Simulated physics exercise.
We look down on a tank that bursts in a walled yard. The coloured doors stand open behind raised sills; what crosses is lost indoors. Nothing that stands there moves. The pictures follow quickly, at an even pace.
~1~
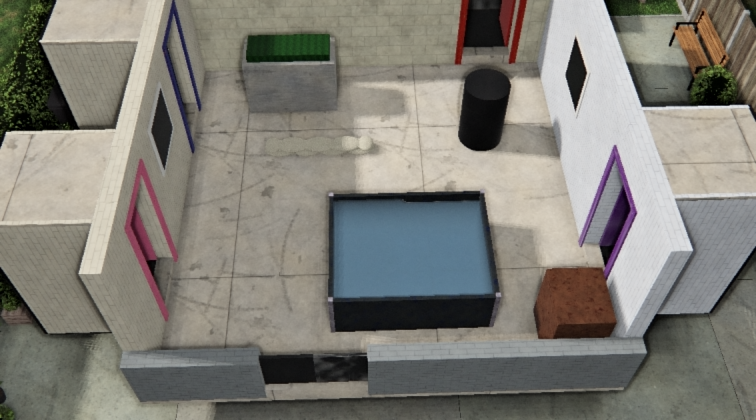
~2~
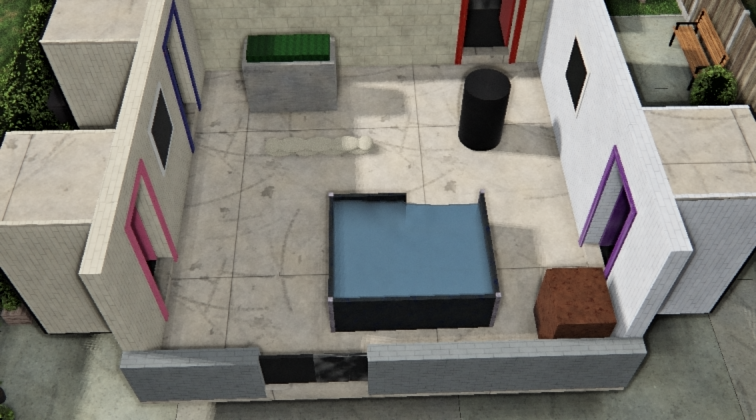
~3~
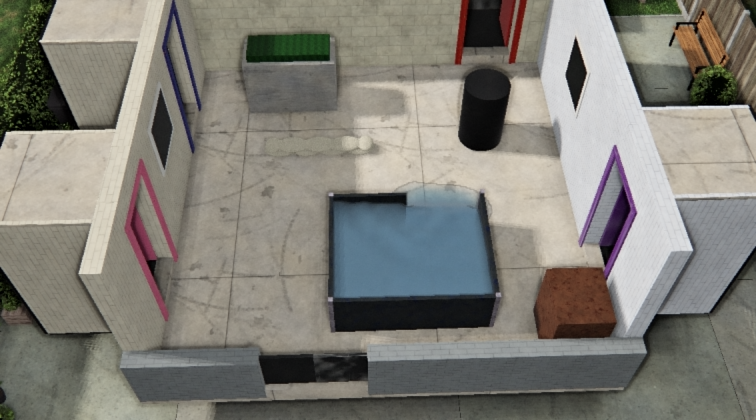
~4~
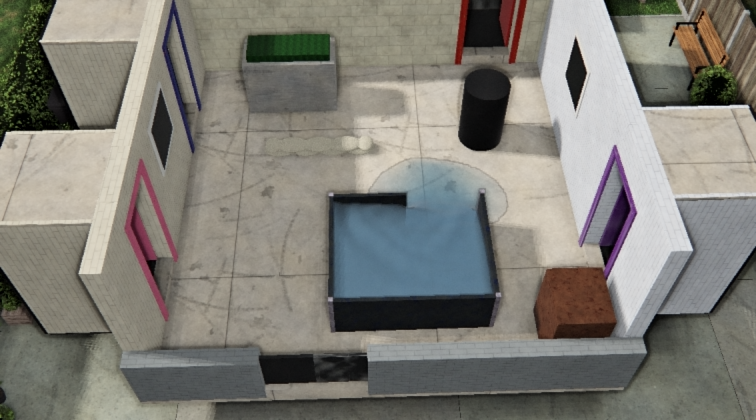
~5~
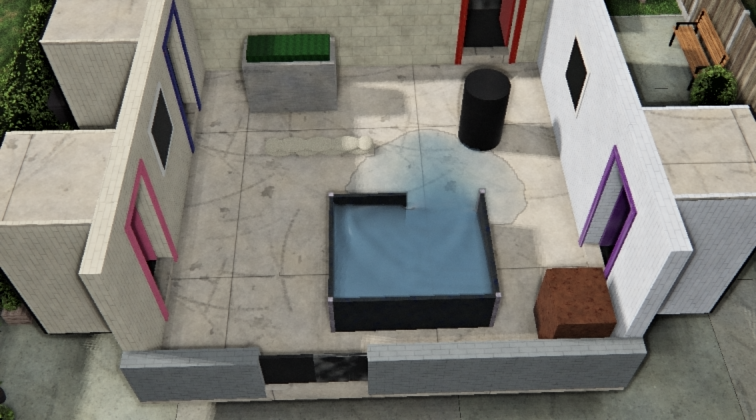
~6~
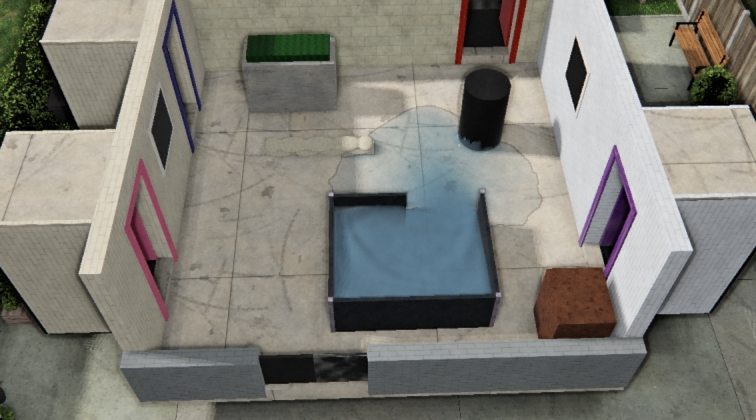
Dark-walled water tank bursting open on its far side in a walled yard, water spreading across the pale floor around a black cylinder.
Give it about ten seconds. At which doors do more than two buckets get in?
One by one: The purple door admits no more than that; the pink door admits no more than that; the red door admits no more than that; the blue door admits no more than that.
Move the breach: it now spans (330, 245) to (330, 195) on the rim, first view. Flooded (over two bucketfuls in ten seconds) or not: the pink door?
Pink door floods.
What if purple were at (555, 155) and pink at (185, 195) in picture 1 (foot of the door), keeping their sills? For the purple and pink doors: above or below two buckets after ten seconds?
In short: The purple door lets more in, the pink door keeps below it.
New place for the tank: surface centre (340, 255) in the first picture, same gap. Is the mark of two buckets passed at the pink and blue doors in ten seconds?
One by one: Pink lets less in; blue stays under.
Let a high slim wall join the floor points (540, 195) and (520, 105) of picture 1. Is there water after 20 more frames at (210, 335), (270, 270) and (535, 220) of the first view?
In turn: Dry, no water, under water.
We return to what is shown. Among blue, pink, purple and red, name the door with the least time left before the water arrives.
I say the red door.
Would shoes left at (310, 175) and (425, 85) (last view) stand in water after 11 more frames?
In that order: Awash, awash.
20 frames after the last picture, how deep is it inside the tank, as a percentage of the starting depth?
Close to 38 %.
A moment on, water covers 30 % of the floor; the purple door not reached, the pink door not reached, the red door not reached, the blue door not reached.
Next, water covers 40 % of the floor; the purple door not reached, the pink door not reached, the red door wet at the sill, nothing in, the blue door not reached.
Then, water covers 55 % of the floor; the purple door wet at the sill, nothing in, the pink door not reached, the red door under two buckets in, the blue door wet at the sill, nothing in.
Later, water covers 85 % of the floor; the purple door wet at the sill, nothing in, the pink door wet at the sill, nothing in, the red door under two buckets in, the blue door wet at the sill, nothing in.
In the end, water covers 95 % of the floor; the purple door wet at the sill, nothing in, the pink door wet at the sill, nothing in, the red door under two buckets in, the blue door wet at the sill, nothing in.
